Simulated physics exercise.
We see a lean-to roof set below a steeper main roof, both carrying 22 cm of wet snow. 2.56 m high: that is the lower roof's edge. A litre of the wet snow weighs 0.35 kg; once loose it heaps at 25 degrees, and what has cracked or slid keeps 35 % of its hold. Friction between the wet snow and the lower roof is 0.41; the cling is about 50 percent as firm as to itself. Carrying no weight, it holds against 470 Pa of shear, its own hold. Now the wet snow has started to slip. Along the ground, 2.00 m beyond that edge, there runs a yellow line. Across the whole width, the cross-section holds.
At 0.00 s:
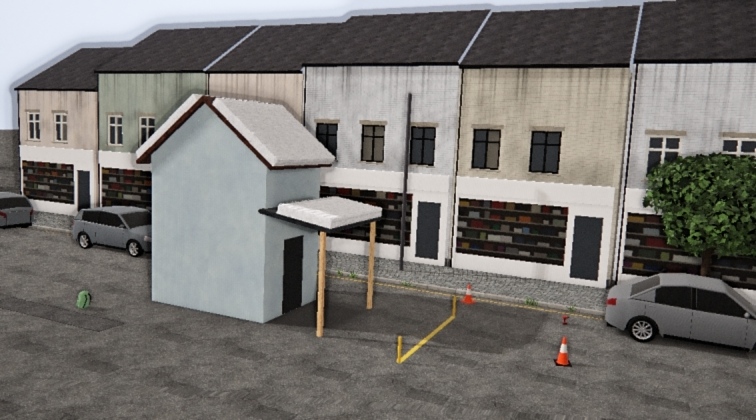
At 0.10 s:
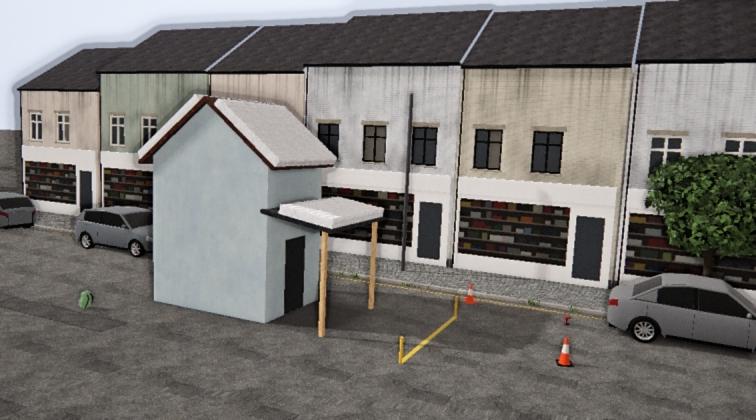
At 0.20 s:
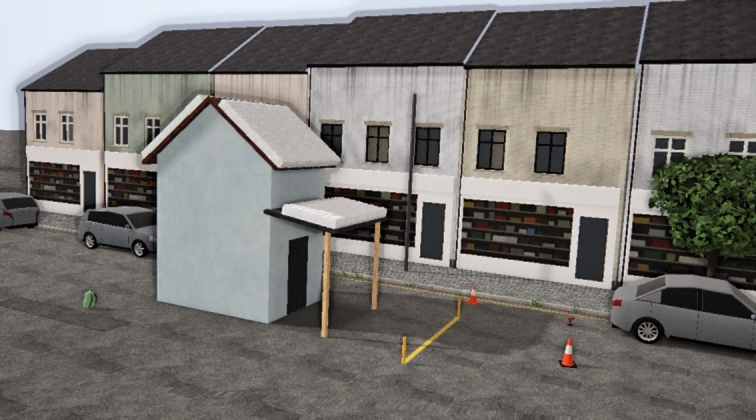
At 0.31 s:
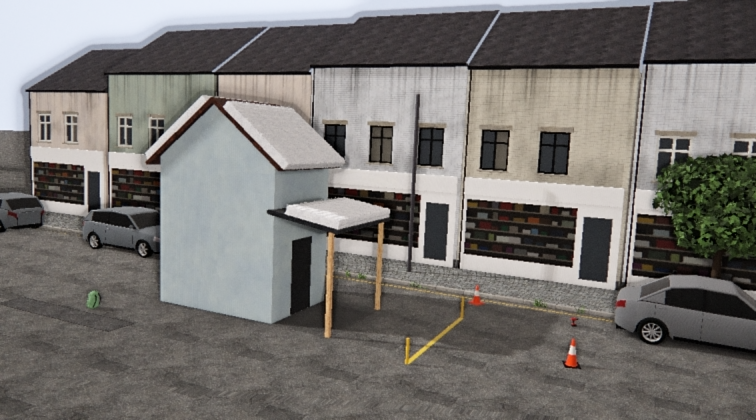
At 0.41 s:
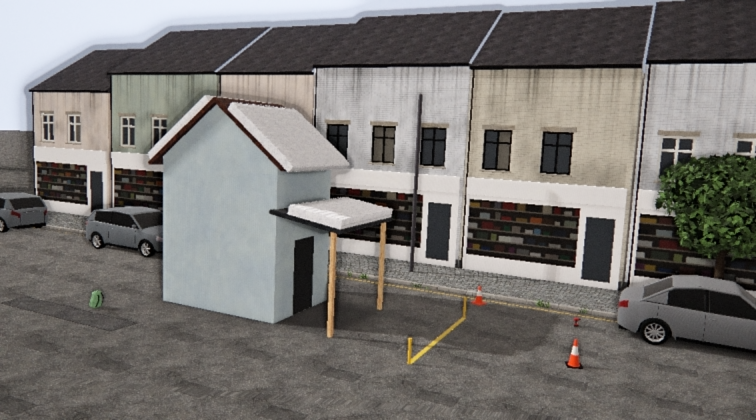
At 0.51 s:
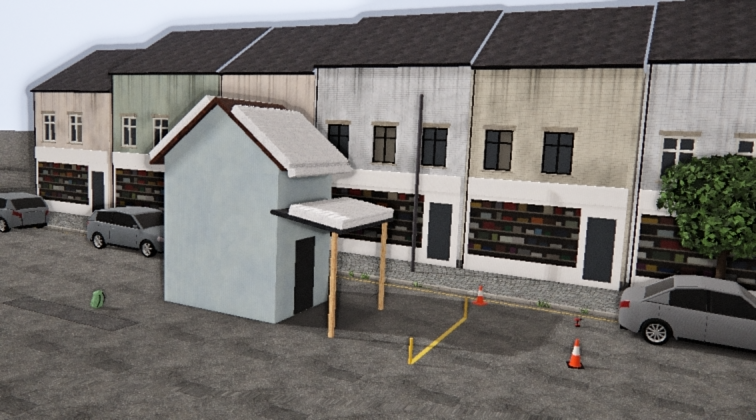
Snow on the upper roof of a small pale blue building slipping slowly down towards the right, beside parked cars and terraced shopfronts.
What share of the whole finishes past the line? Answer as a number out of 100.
I would say 1 per cent of the whole.
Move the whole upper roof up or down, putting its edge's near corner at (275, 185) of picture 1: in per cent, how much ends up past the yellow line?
I'd put it at close to 0 percent.
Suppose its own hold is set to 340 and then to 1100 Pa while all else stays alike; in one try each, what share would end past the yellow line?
You'd see 4 percent the first time and 0 percent the second.
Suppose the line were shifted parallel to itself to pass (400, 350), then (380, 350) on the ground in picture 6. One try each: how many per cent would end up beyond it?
The first line gives 6 in a hundred and the second 12 in a hundred.
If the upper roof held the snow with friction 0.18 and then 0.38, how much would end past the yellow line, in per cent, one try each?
I'd say 20 %, followed by 6 %.
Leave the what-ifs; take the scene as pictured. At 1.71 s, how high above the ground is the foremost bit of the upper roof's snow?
About 2.8 m.
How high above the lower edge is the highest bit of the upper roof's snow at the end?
Roughly 0.6 m.
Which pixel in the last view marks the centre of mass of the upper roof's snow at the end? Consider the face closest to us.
It sits close to (340, 264).
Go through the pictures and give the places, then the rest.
In the first frame, foremost bit of the wet snow at (274, 164).
In the second frame, foremost bit of the wet snow at (276, 159), its middle shifted 9 mm.
In the third frame, foremost bit of the wet snow at (280, 167), its middle shifted 3.6 cm, 1 % of it past the upper edge, in one piece.
In the fourth frame, foremost bit of the wet snow at (285, 169), its middle shifted 8.2 cm, 4 % of it past the upper edge, in one piece.
In the fifth frame, foremost bit of the wet snow at (289, 165), its middle shifted 15 cm, 7 % of it past the upper edge, cracking.
In the sixth frame, foremost bit of the wet snow at (294, 168), its middle shifted 24 cm, 11 % of it past the upper edge, cracking.
After 1.06 s, none is below the lower edge and 0 % is past the line.
After 1.71 s, none is below the lower edge and 0 % is past the line.
After 2.35 s, 21 % is below the lower edge and 0 % is past the line.
After 3.00 s, 32 % is below the lower edge and 1 % is past the line.
After 3.50 s, 32 % is below the lower edge and 1 % is past the line.
